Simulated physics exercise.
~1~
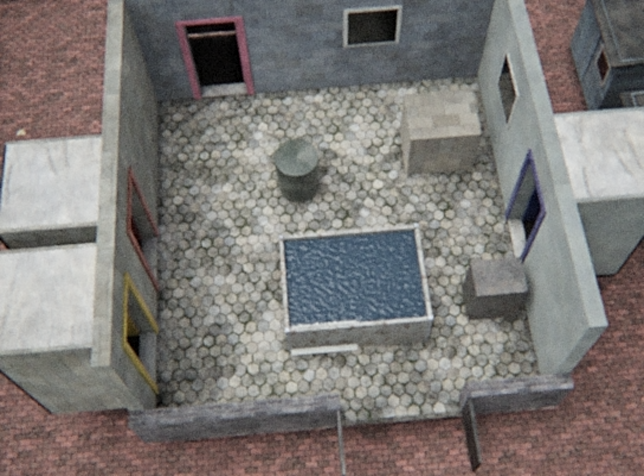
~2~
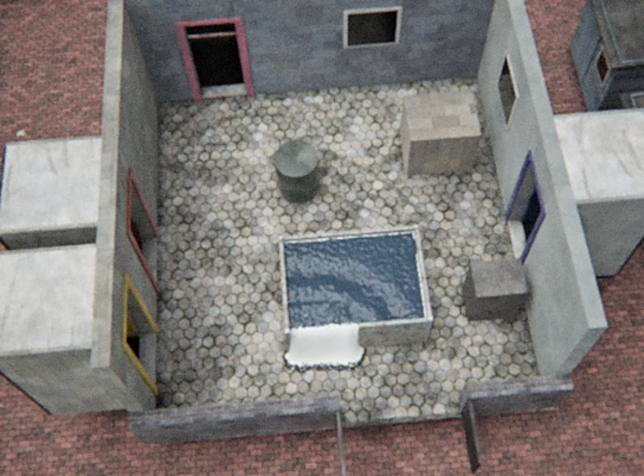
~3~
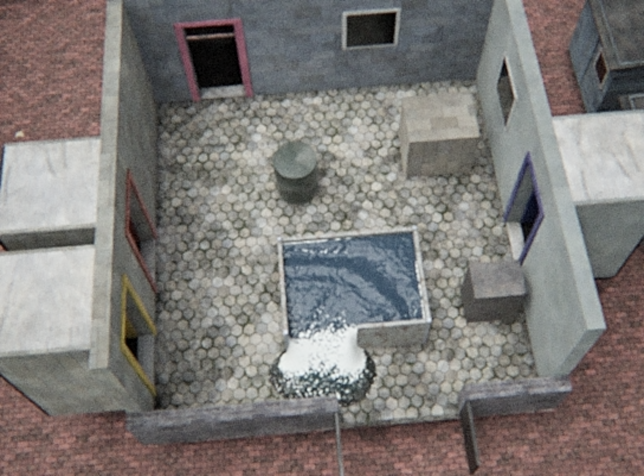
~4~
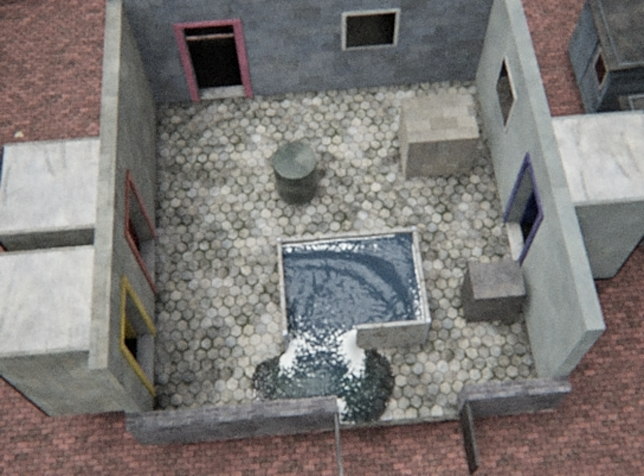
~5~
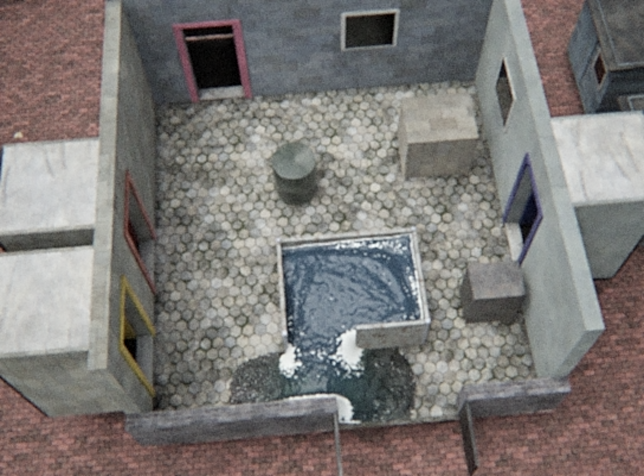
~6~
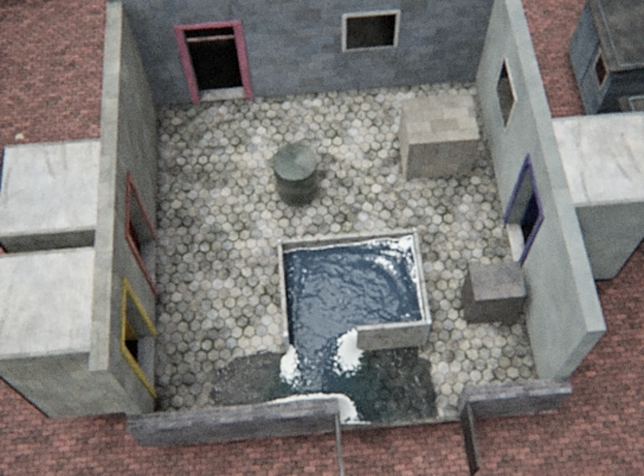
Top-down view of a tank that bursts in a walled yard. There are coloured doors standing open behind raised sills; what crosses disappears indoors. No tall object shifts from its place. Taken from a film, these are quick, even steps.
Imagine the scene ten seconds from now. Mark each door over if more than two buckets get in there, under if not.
Yellow door - over; blue door - under; pink door - over; red door - under.
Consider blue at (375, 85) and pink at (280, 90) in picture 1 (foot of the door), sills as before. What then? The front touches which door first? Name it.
It would be the one in yellow, I think.
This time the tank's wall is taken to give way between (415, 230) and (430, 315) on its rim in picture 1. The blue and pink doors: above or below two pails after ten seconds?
The blue door ends up above, while the pink door falls short.
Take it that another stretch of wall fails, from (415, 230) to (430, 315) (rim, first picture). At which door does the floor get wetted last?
Answer: The red one.
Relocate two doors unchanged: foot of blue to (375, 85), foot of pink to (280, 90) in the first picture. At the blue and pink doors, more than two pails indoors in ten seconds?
Then: Blue door is under, pink door passes that mark.
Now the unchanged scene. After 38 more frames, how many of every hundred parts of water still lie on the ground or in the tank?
Around 62 parts in a hundred.
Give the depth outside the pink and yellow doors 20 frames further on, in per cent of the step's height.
First 10 percent, then 150 percent.
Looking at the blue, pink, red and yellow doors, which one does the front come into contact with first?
Answer: The yellow-painted one.
A moment on, water covers 15 % of the floor; the yellow door under two buckets in, the blue door not reached, the pink door not reached, the red door not reached.
Next, water covers 25 % of the floor; the yellow door over two buckets in, the blue door not reached, the pink door not reached, the red door wet at the sill, nothing in.
Then, water covers 50 % of the floor; the yellow door far over two buckets in, the blue door wet at the sill, nothing in, the pink door not reached, the red door wet at the sill, nothing in.
Later, water covers 75 % of the floor; the yellow door far over two buckets in, the blue door wet at the sill, nothing in, the pink door over two buckets in, the red door wet at the sill, nothing in.
In the end, water covers 100 % of the floor; the yellow door far over two buckets in, the blue door wet at the sill, nothing in, the pink door far over two buckets in, the red door wet at the sill, nothing in.
